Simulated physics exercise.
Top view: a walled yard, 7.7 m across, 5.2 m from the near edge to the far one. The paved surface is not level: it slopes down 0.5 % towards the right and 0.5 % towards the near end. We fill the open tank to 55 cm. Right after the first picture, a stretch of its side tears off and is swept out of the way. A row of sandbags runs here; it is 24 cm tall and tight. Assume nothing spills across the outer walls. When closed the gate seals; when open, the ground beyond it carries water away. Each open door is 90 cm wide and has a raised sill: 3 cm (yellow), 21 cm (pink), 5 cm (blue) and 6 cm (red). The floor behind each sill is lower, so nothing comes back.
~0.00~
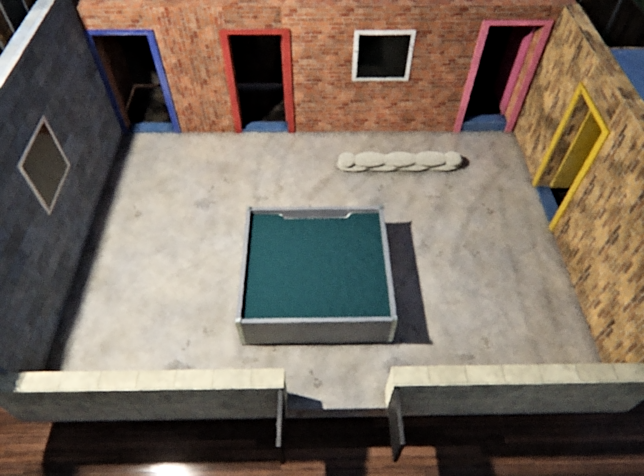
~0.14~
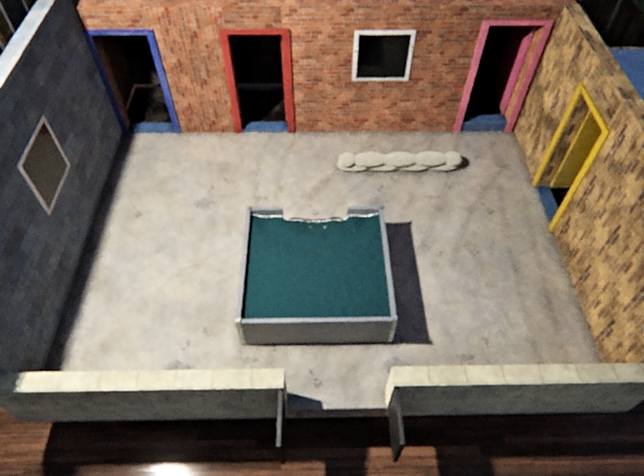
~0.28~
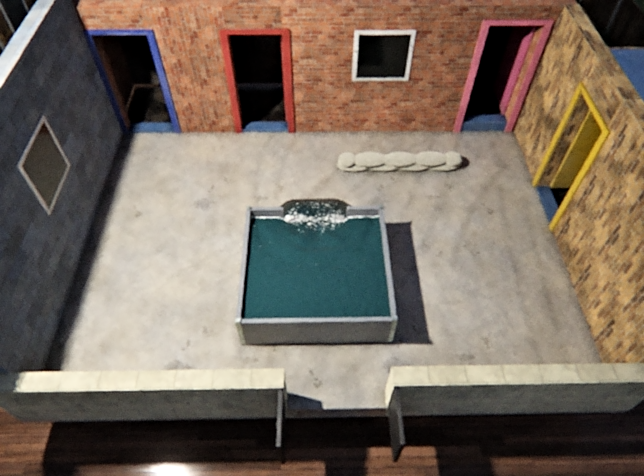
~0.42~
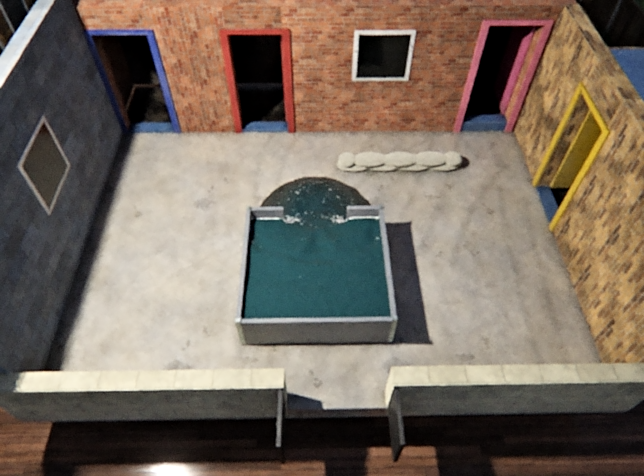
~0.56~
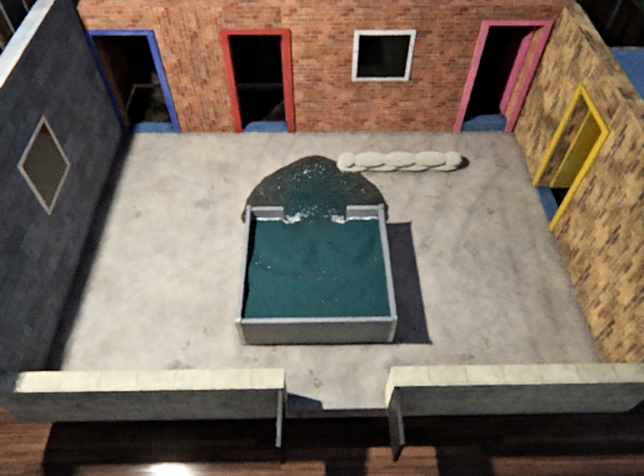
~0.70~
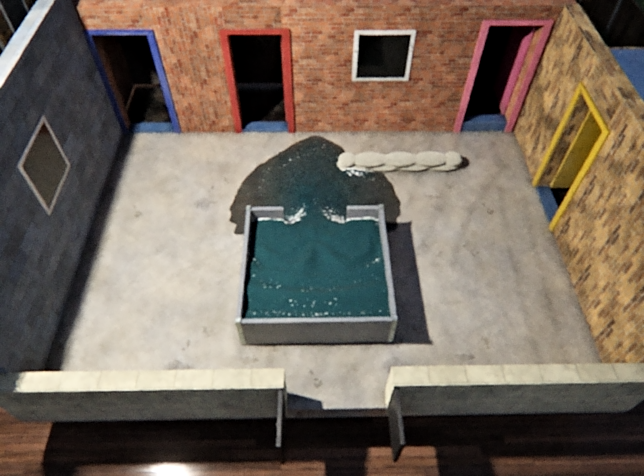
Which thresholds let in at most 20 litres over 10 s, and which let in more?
In the end at the yellow door the limit will be broken; at the pink door the limit will hold; at the blue door the limit will be broken; at the red door the limit will be broken.
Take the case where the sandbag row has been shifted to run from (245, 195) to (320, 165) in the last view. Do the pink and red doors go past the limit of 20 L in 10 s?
So the pink door comes out low enough while the red door comes out low enough.
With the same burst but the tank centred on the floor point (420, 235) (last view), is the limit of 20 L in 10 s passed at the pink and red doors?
For the pink door, the amount is acceptable; for the red door, the amount is acceptable.
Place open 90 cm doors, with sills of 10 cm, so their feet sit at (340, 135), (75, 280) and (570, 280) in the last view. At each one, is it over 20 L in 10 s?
In turn: Over, below, not over.
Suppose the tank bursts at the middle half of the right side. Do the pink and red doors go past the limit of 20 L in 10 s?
Short answer, against that limit: Pink is fine, red is fine.
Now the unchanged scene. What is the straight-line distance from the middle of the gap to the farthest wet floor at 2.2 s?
Roughly 4.0 m.
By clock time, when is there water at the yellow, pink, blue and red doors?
The front reaches yellow at 2.4 s, pink at 2.4 s, blue at 2.2 s, red at 1.0 s.
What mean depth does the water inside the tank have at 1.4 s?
Roughly 40 centimetres.
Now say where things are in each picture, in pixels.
The open tank at (316, 262) is whole and still, 55 cm deep, in the first frame.
Water pours out on the open tank's far side and has run 0.5 m, to a hidden place; typically 5 cm deep outside, 55 cm at the open tank's back, in the second frame.
The front is at (338, 204), 0.8 m from the gap on the open tank's far side; 0.7 m2 of floor is under water; 55 cm left at the back of the open tank, in the third frame.
The front is at (330, 181), 1.2 m from the gap on the open tank's far side; 1.6 m2 of floor is under water; 55 cm left at the back of the open tank, in the fourth frame.
The front is at (323, 160), 1.8 m from the gap on the open tank's far side; 2.7 m2 of floor is under water; 54 cm left at the back of the open tank, in the fifth frame.
The front is at (316, 139), 2.3 m from the gap on the open tank's far side; 3.6 m2 of floor is under water; 48 cm left at the back of the open tank, in the sixth frame.
After 1.4 s water covers 20 % of the floor and is deepest (28 cm) near (328, 137); yellow door not reached, pink door not reached, blue door not reached, red door 15 cm at the sill, 9 L in.
After 2.2 s water covers 30 % of the floor and is deepest (28 cm) near (328, 137); yellow door not reached, pink door not reached, blue door 2 cm at the sill, 0 L in, red door 19 cm at the sill, 64 L in.
After 3.5 s water covers 40 % of the floor and is deepest (18 cm) near (123, 138); yellow door 8 cm at the sill, 28 L in, pink door 2 cm at the sill, 0 L in, blue door 7 cm at the sill, 1 L in, red door 14 cm at the sill, 127 L in.
After 6.0 s water covers 65 % of the floor and is deepest (12 cm) near (522, 162); yellow door 8 cm at the sill, 74 L in, pink door 9 cm at the sill, 0 L in, blue door 9 cm at the sill, 24 L in, red door 10 cm at the sill, 172 L in.
After 10.0 s water covers 90 % of the floor and is deepest (9 cm) near (593, 386); yellow door 6 cm at the sill, 102 L in, pink door 7 cm at the sill, 0 L in, blue door 6 cm at the sill, 42 L in, red door 5 cm at the sill, 182 L in.
